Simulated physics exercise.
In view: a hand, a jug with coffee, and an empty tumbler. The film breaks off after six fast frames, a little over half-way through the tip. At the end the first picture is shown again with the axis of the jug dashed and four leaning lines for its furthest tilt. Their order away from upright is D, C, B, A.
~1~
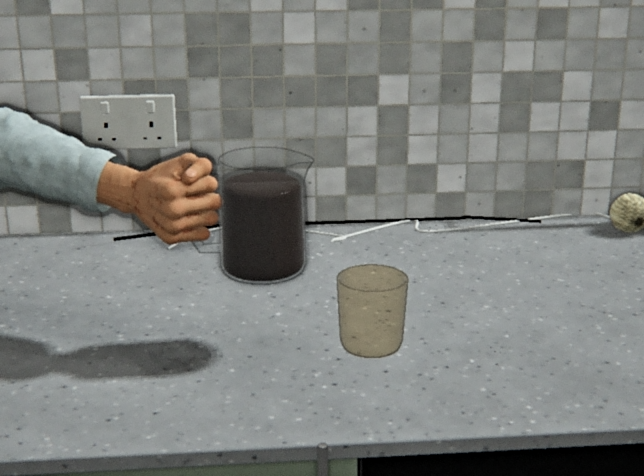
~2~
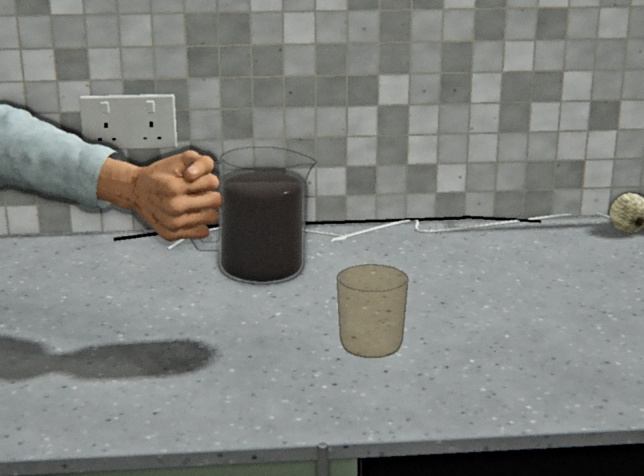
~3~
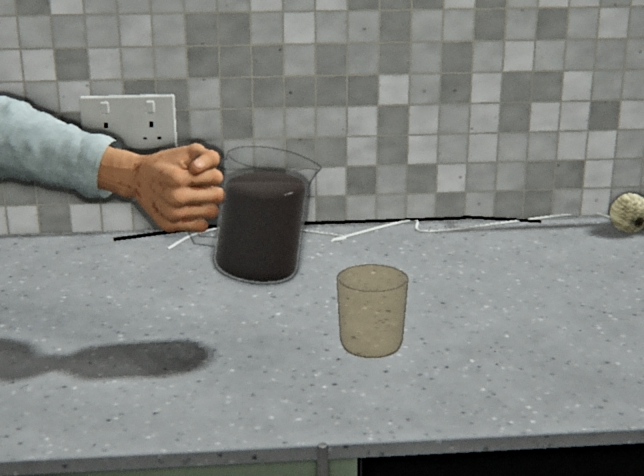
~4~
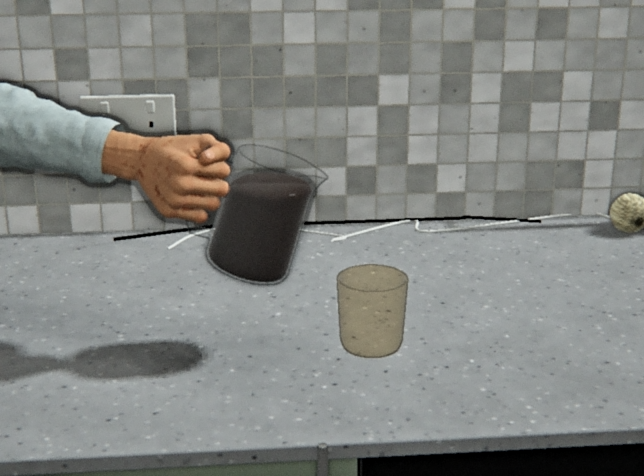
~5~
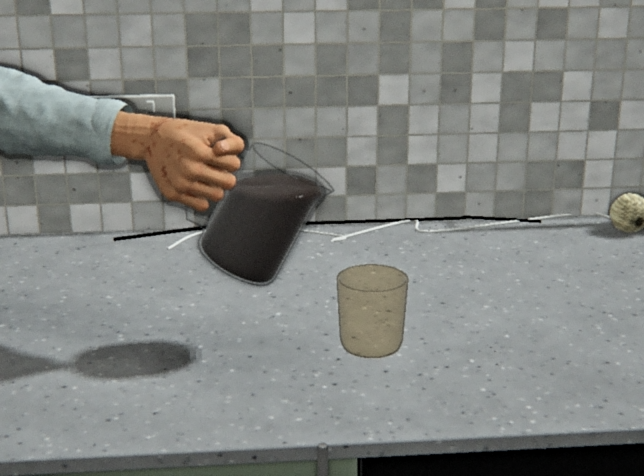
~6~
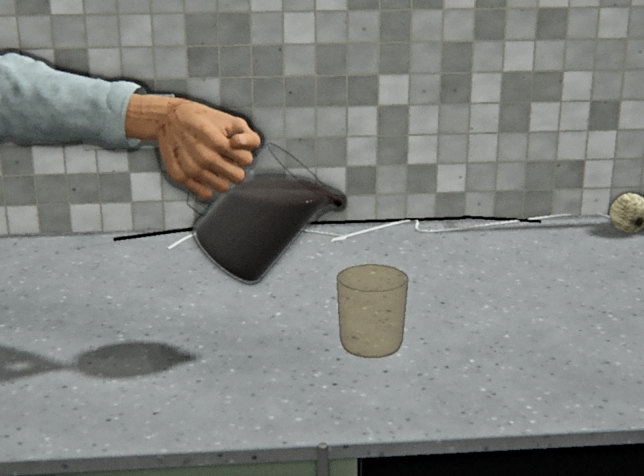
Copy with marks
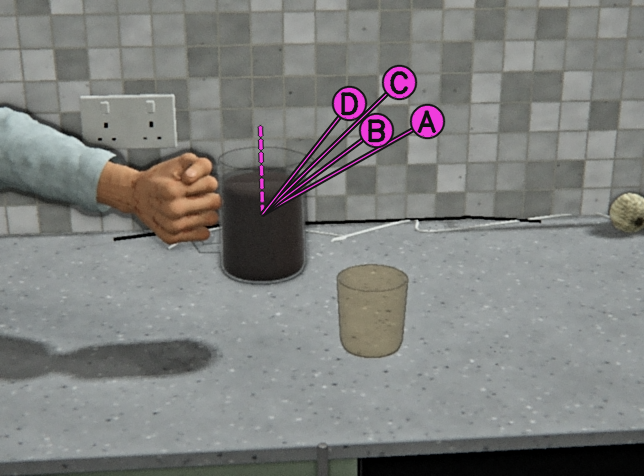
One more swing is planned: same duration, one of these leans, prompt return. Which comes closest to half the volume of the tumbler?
Line A.
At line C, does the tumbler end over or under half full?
Under.
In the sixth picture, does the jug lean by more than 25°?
Yes, it does.
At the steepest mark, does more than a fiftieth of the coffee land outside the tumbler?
No, it does not.
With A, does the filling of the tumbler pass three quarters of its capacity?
No, it does not.
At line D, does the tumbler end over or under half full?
Under.
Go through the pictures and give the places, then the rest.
Upright, lip at (312, 159); rim of the tumbler round (372, 277); nothing has left yet, in the first picture.
Tipped about 2°, lip at (314, 161); nothing has left yet, in the second picture.
Tipped about 8°, lip at (320, 167); nothing has left yet, in the third picture.
Tipped about 18°, lip at (327, 176); nothing has left yet, in the fourth picture.
Tipped about 29°, lip at (333, 189); nothing has left yet, in the fifth picture.
Tipped about 41°, lip at (336, 203); coffee is over the lip, down to (336, 203), in the sixth picture.
In magenta, A at (413, 129); B at (362, 139); C at (386, 93); D at (339, 117).
With A, the tumbler ends with about 50 % of what it can hold.
With B, the tumbler ends with about 31 % of what it can hold.
With C, the tumbler ends with about 17 % of what it can hold.
With D, the tumbler ends with about 8 % of what it can hold.
